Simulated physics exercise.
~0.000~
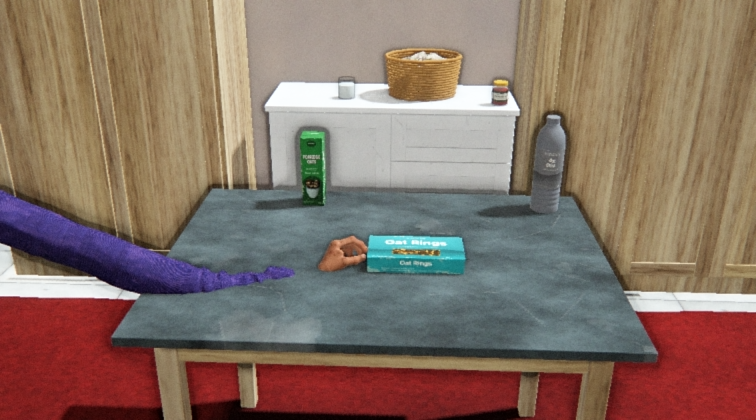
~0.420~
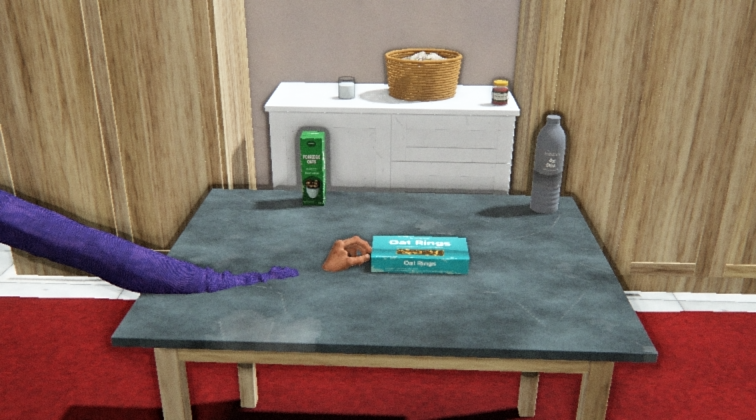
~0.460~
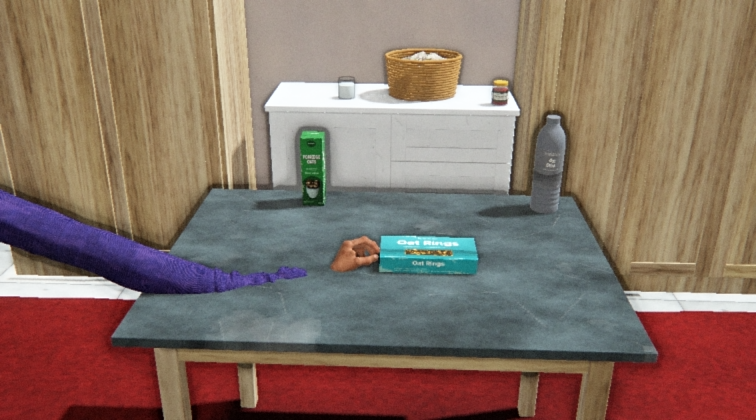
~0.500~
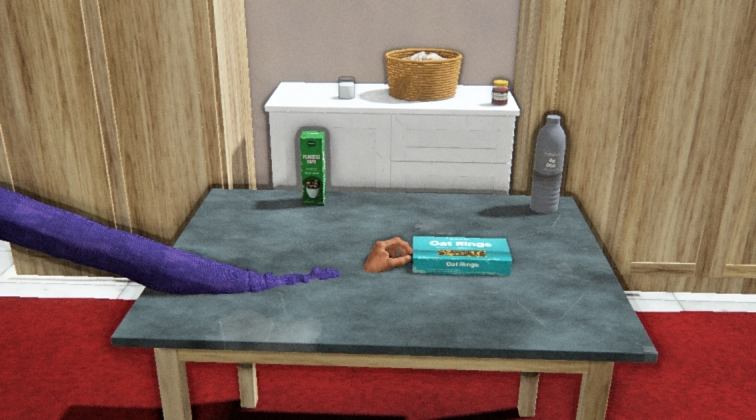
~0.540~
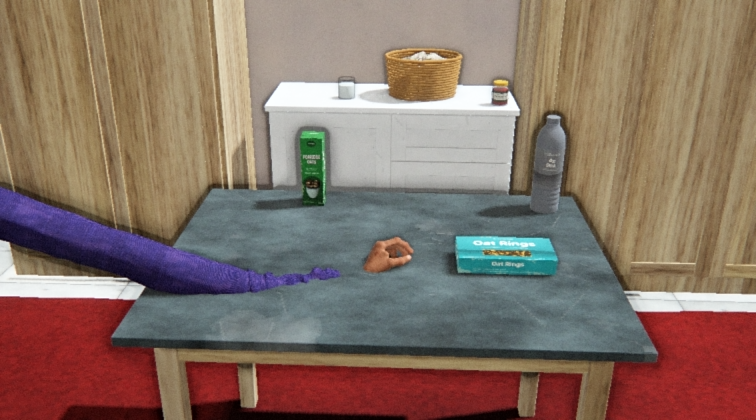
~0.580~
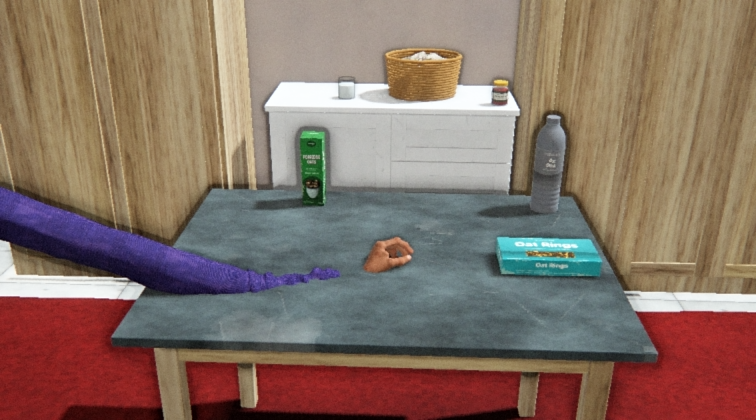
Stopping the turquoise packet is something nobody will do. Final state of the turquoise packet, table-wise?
Off.
By 0.78 s, turquoise packet now off the table.
By 0.98 s, things are still on the move.
By 1.18 s, as before.
When it is over (1.3 s), off the table, turquoise packet.
